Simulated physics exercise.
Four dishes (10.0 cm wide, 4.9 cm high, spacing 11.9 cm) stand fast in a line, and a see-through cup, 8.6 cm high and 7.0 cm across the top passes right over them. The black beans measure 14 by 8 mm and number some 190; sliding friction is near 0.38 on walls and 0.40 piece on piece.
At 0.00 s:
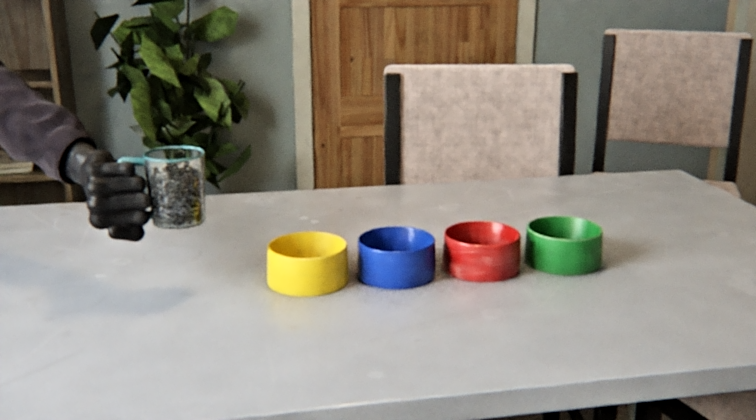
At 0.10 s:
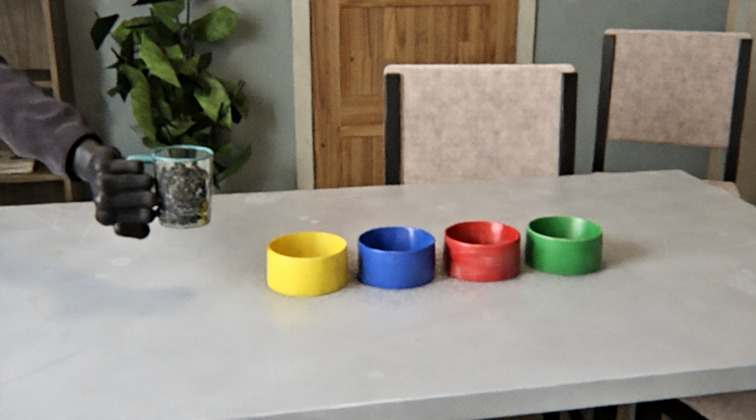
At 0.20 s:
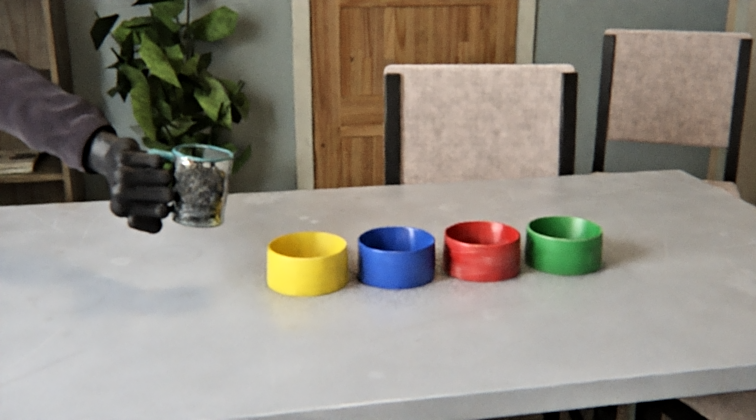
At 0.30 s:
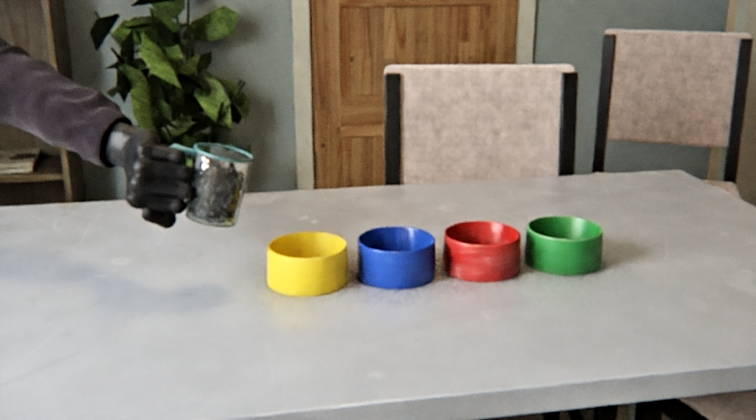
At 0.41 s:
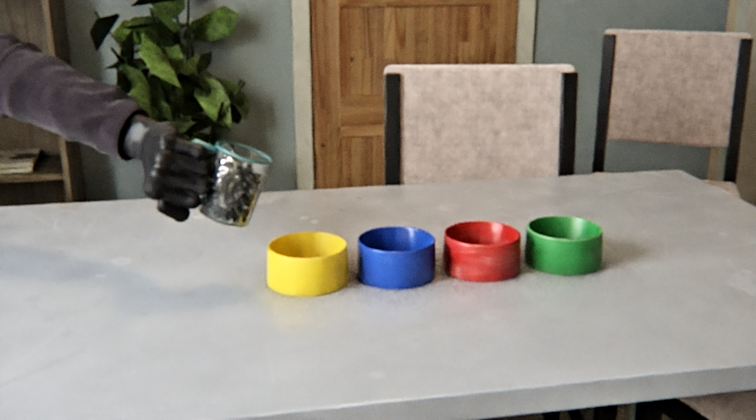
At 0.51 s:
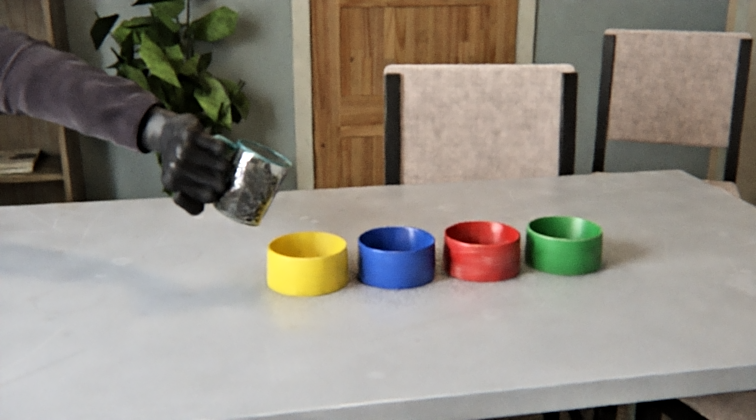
At the start, a black-gloved hand holds a clear cup of dark pieces upright at the left, above a gray table where yellow, blue, red and green dishes stand in a row. The hand then moves the cup a short way right, tilting it gradually rightward until it slants near the yellow dish.
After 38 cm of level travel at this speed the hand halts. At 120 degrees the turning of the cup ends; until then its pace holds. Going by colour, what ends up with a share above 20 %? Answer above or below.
Red: Above, blue: Below, green: Below, yellow: Below, counter: Above.
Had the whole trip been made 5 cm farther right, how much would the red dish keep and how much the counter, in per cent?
Then: Red 0; counter 0.
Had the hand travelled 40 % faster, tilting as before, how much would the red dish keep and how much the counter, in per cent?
In that case red 70; counter 20.
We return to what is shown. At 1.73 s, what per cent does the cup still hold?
Some 95 per cent of the load.
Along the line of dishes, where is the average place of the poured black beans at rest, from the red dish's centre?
Some 3 cm to the right.
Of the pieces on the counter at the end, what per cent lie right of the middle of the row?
Roughly 100 per cent.
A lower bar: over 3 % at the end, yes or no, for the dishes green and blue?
Green yes, blue no.
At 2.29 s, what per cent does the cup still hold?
Some 0 per cent of the load.
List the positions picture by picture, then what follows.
The first frame shows cup at (177, 188), tilt 0 degrees, lip at (204, 153), moved 0.0 cm; middle of the pieces at (177, 198); yellow dish at (307, 245); blue dish at (397, 239); red dish at (482, 234); green dish at (565, 228).
The second frame shows cup at (184, 187), tilt 3 degrees, lip at (212, 153), moved 0.9 cm; middle of the pieces at (184, 197).
The third frame shows cup at (200, 186), tilt 8 degrees, lip at (232, 156), moved 2.9 cm; middle of the pieces at (200, 196).
The fourth frame shows cup at (217, 186), tilt 15 degrees, lip at (253, 158), moved 5.0 cm; middle of the pieces at (216, 195).
The fifth frame shows cup at (234, 185), tilt 21 degrees, lip at (272, 161), moved 7.0 cm; middle of the pieces at (231, 194).
The sixth frame shows cup at (251, 184), tilt 27 degrees, lip at (291, 164), moved 9.1 cm; middle of the pieces at (247, 193); yellow dish at (307, 245); blue dish at (397, 239); red dish at (482, 234); green dish at (565, 228). Its pace works out near 60 degrees a second; the hand travels 20 cm a second.
Then, at 1.24 s, tilt 70 degrees; cup holds 100 %.
After 1.73 s, tilt 99 degrees; cup holds 95 %, red 5 %.
After 2.29 s, tilt 120 degrees; cup holds 0 %, red 65 %, green 5 %.
At rest (3.3 s), red 65 %, blue 0 %, green 5 %, yellow 0 %, counter 30 %.
